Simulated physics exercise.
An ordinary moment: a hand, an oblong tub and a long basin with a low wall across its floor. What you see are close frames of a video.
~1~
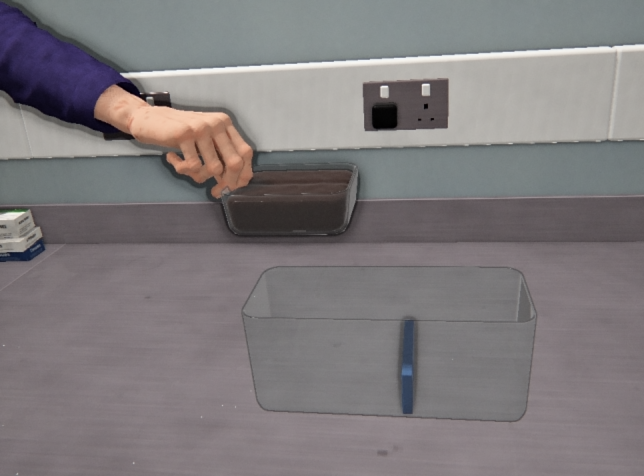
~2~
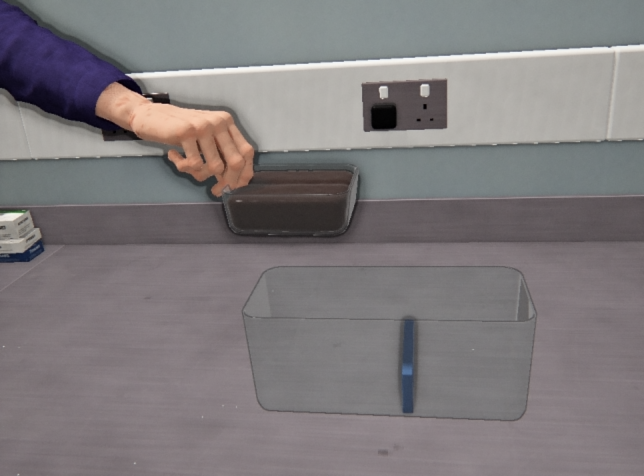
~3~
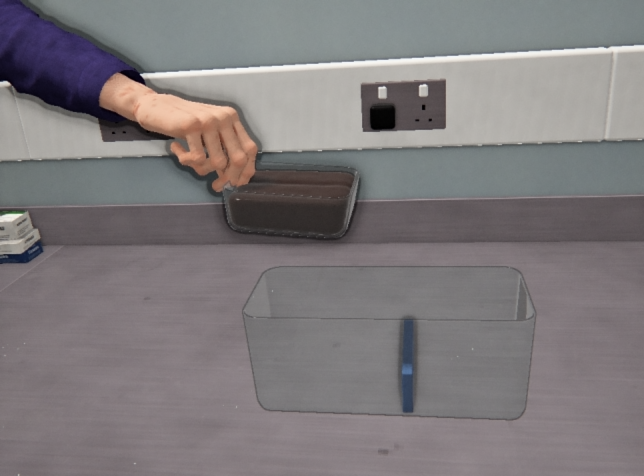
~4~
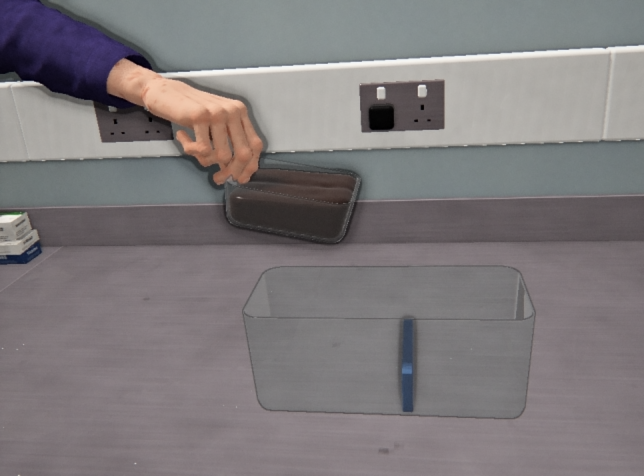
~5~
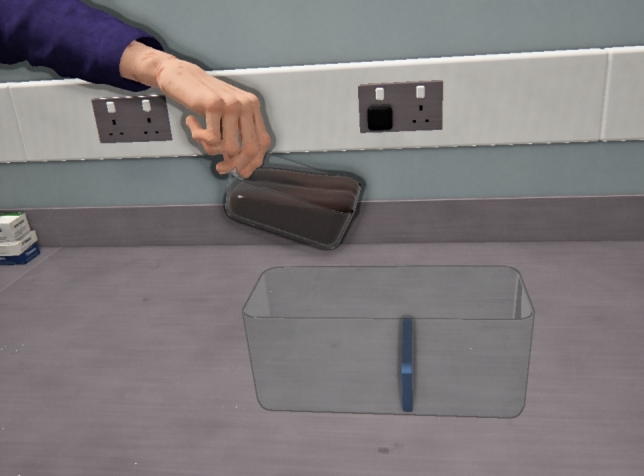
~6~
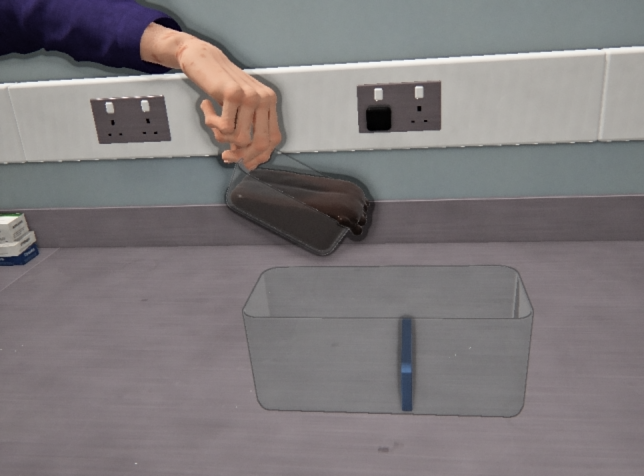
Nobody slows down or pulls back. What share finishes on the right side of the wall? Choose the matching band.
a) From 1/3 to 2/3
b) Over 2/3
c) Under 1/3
Answer: A.
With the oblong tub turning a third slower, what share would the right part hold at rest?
Around 60 per cent ends up there.
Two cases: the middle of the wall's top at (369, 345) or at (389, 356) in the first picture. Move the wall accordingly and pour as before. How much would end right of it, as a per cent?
About 80 % and 70 %.
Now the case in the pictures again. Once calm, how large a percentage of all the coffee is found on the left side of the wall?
It comes to some 40 per cent.
A moment on, the oblong tub is tipped on its side and 6 per cent is still to pour, 21 is left of the wall and 39 right of it.
Next, the oblong tub is tipped right over and 1 per cent is still to pour, 38 is left of the wall and 51 right of it.
Then the oblong tub is tipped right over and 0 per cent is still to pour, 42 is left of the wall and 50 right of it.
Later the oblong tub is tipped right over and 0 per cent is still to pour, 42 is left of the wall and 50 right of it.
At rest 42 per cent lies left of the wall, 50 right of it and 8 outside.
